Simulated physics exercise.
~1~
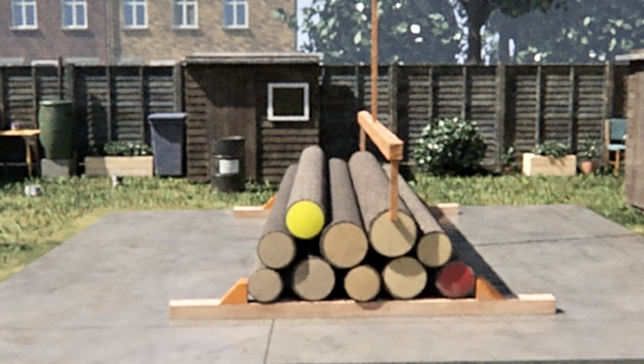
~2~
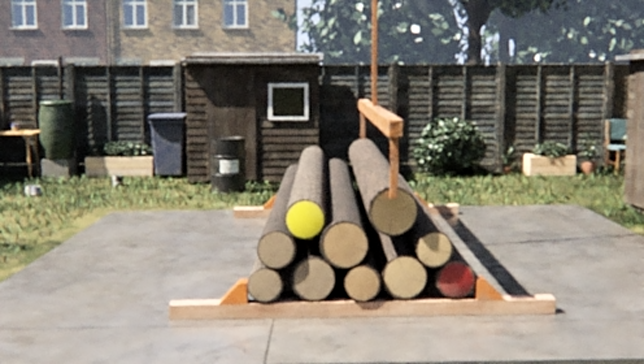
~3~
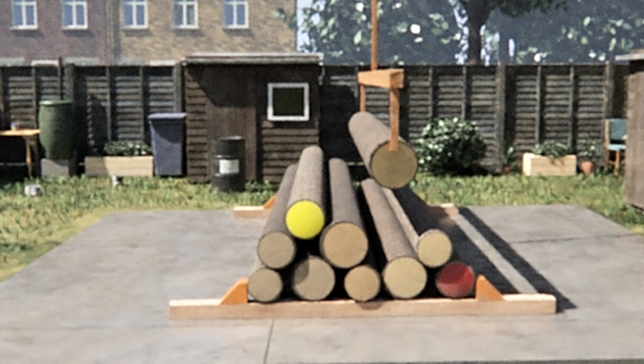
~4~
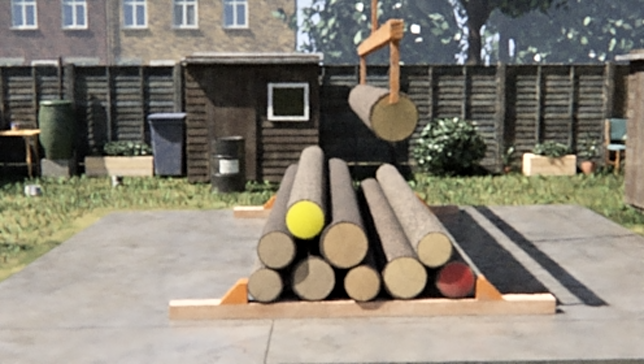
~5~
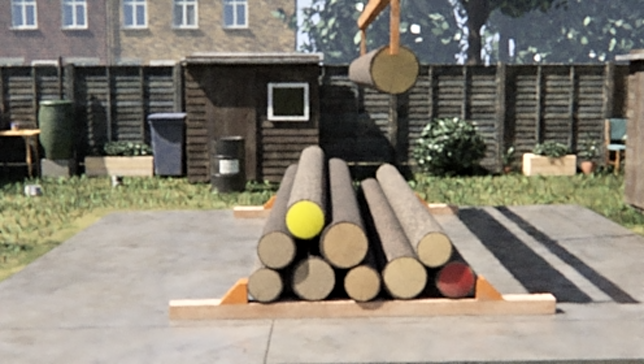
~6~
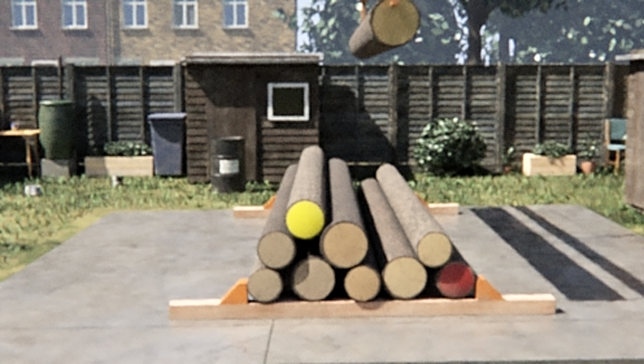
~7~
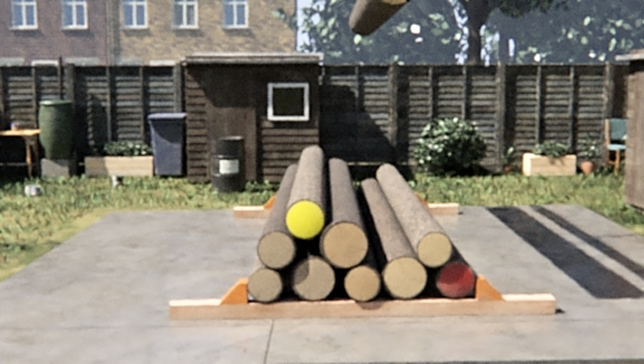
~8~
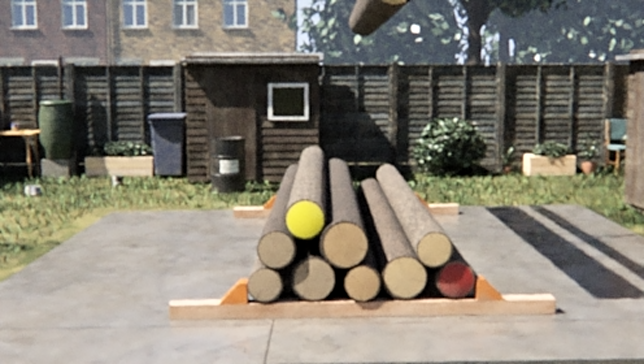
A stack of logs stays still as a hanging beam lifts one log up from it.
